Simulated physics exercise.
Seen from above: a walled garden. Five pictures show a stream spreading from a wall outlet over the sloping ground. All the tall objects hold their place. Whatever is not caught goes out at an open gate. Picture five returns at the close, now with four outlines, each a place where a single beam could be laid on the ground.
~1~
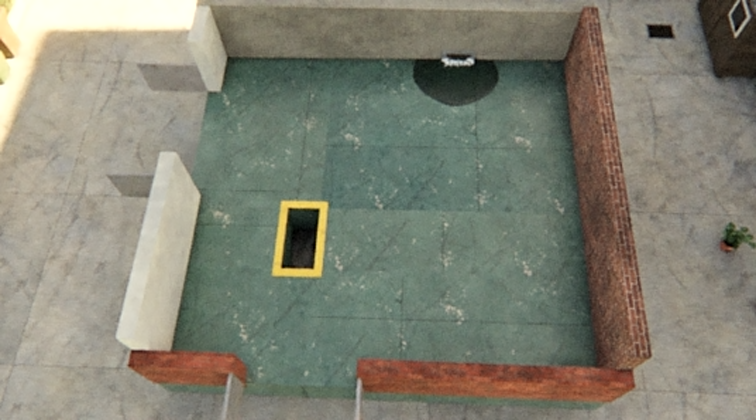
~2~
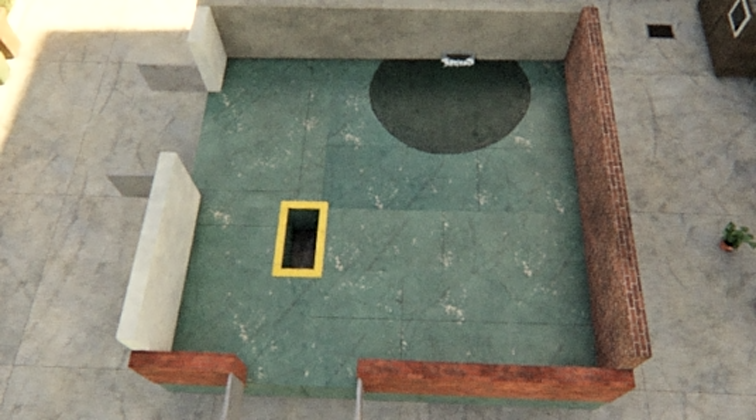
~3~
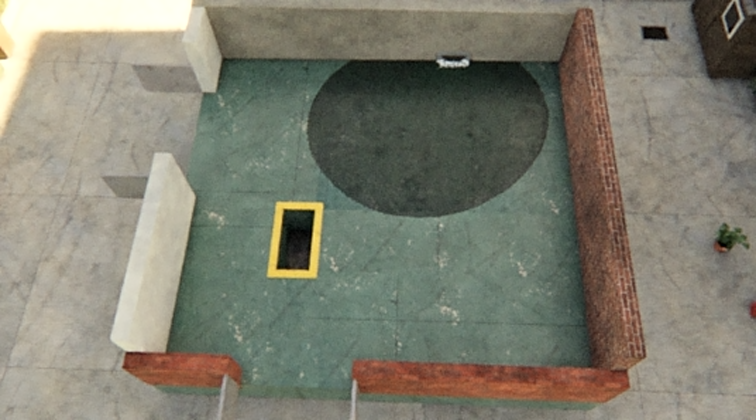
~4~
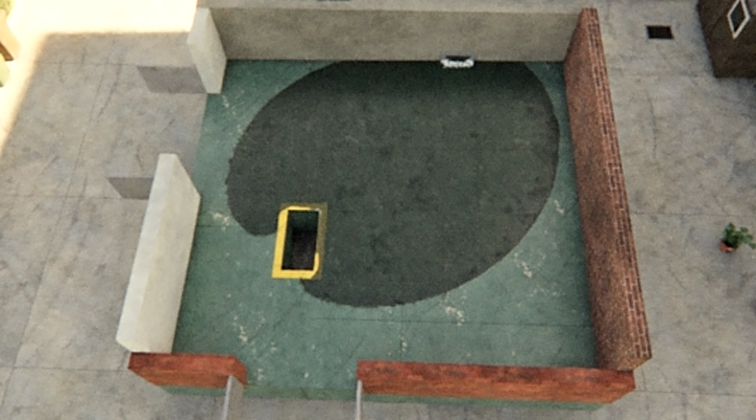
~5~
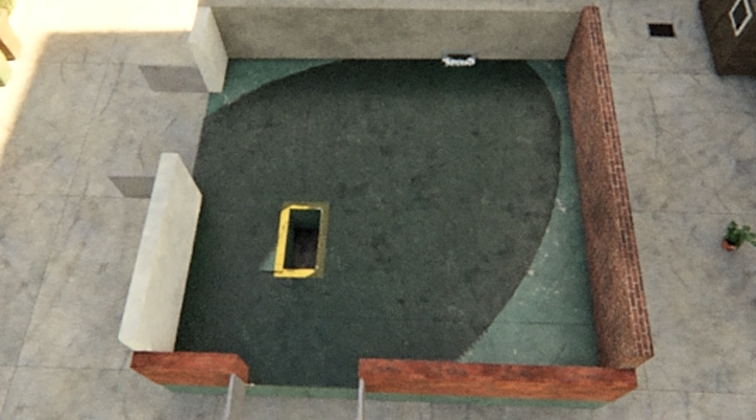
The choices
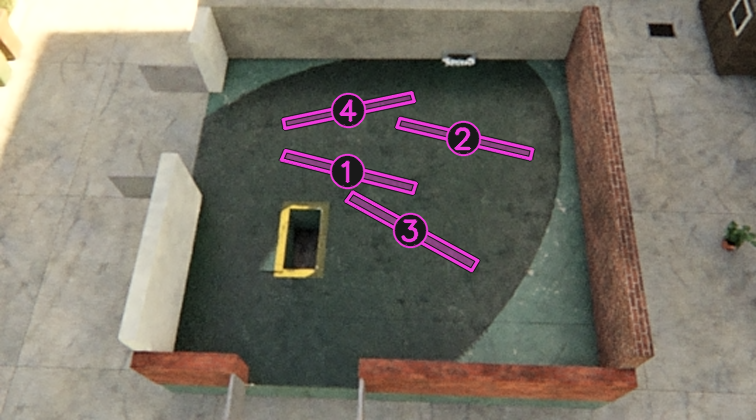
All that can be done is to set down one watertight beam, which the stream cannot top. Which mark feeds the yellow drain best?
Position 4.
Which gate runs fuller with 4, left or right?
The right gate.
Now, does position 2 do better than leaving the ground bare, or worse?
Position 2 is worse.
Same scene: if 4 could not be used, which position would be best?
That is position 3.
On the marked copy, 1 from (283, 155) to (414, 188); 2 from (398, 122) to (531, 154); 3 from (349, 196) to (474, 265); 4 from (284, 124) to (412, 97).
With 1, about 9 % of the stream runs into the yellow drain, about 91 % out by the gates.
With 2, about 8 % of the stream runs into the yellow drain, about 91 % out by the gates.
With 3, about 17 % of the stream runs into the yellow drain, about 83 % out by the gates.
With 4, about 31 % of the stream runs into the yellow drain, about 68 % out by the gates.
